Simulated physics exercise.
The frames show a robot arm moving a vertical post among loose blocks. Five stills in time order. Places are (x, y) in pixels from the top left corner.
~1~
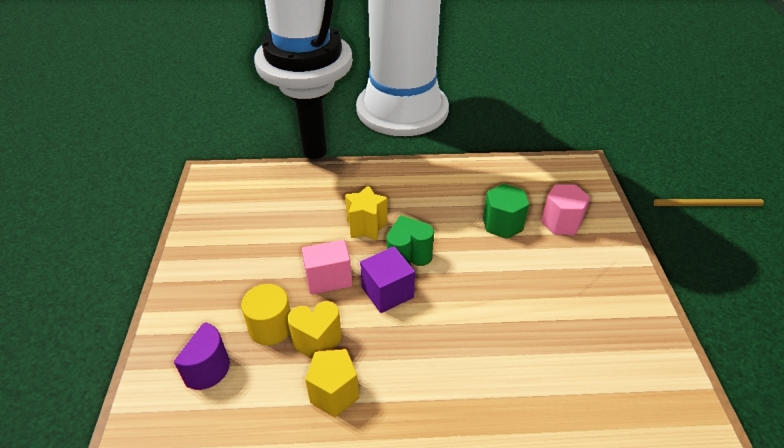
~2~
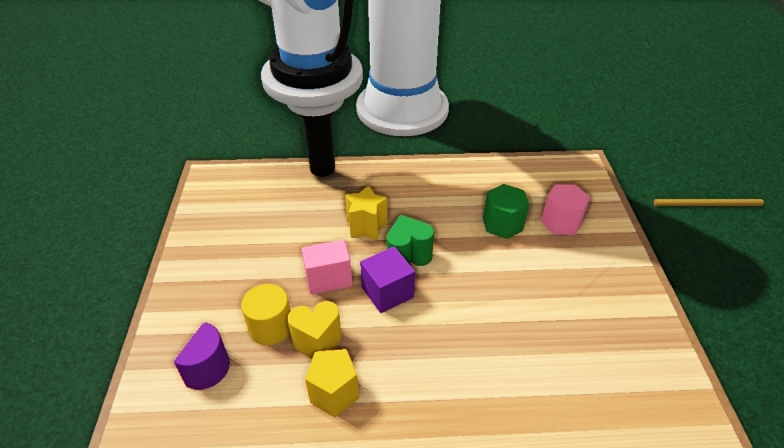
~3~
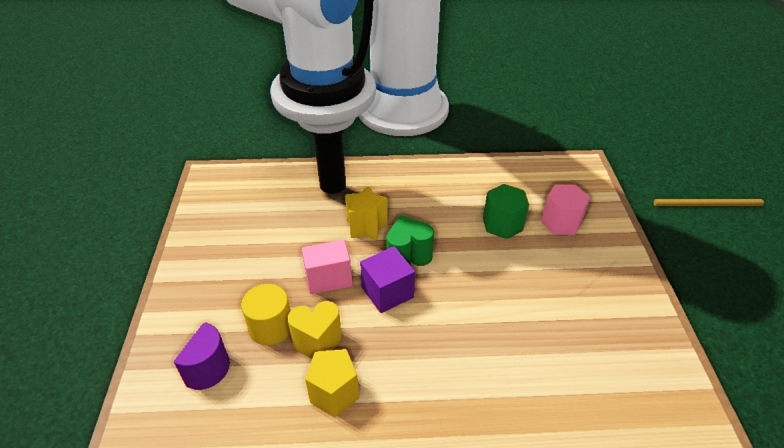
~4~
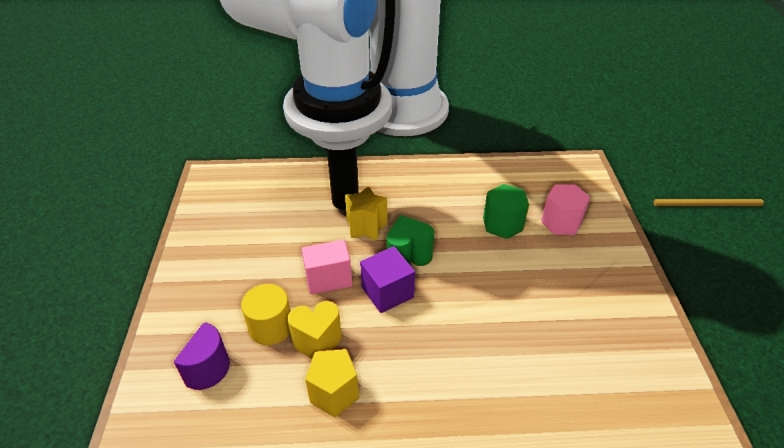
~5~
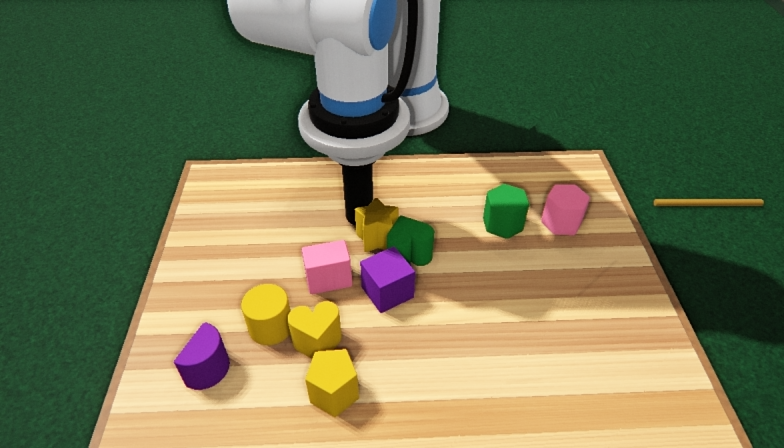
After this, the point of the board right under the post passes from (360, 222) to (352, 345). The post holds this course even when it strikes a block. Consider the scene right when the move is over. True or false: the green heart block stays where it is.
Answer: False.
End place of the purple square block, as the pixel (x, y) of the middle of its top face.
Somewhere near (405, 288).
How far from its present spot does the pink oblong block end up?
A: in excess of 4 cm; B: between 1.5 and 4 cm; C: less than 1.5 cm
Correct choice: B.
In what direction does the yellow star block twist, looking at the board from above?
Top view: Counterclockwise.
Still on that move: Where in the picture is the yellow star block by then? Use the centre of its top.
In the picture, that point is around (387, 256).
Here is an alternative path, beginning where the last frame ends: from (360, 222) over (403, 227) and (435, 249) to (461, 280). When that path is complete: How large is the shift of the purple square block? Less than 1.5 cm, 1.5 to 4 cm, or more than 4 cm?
It ends under 1.5 cm away.
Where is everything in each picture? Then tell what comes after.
The first picture shows post's lower end at (315, 152); pink oblong block at (326, 253); yellow star block at (365, 200); purple square block at (387, 266); green heart block at (409, 230).
The second picture shows post at (323, 169); blocks still.
The third picture shows post at (333, 185); blocks still.
The fourth picture shows post at (346, 201); blocks still.
The fifth picture shows post at (360, 216); pink oblong block at (326, 253); yellow star block at (377, 212); purple square block at (387, 266); green heart block at (409, 230).
On the path given first. One third of the way, post at (357, 252); yellow star block at (384, 241), turned 25° anticlockwise; purple square block at (392, 273); green heart block at (423, 238), turned 35° anticlockwise.
Two thirds of the way, post at (354, 294); pink oblong block at (312, 271), turned 70° clockwise; yellow star block at (387, 256), turned 65° anticlockwise; purple square block at (405, 288), turned 15° clockwise; green heart block at (424, 238), turned 40° anticlockwise.
At the end, post at (351, 339); pink oblong block at (311, 272), turned 75° clockwise; yellow star block at (387, 256), turned 65° anticlockwise; purple square block at (405, 288), turned 15° clockwise; green heart block at (424, 238), turned 40° anticlockwise.
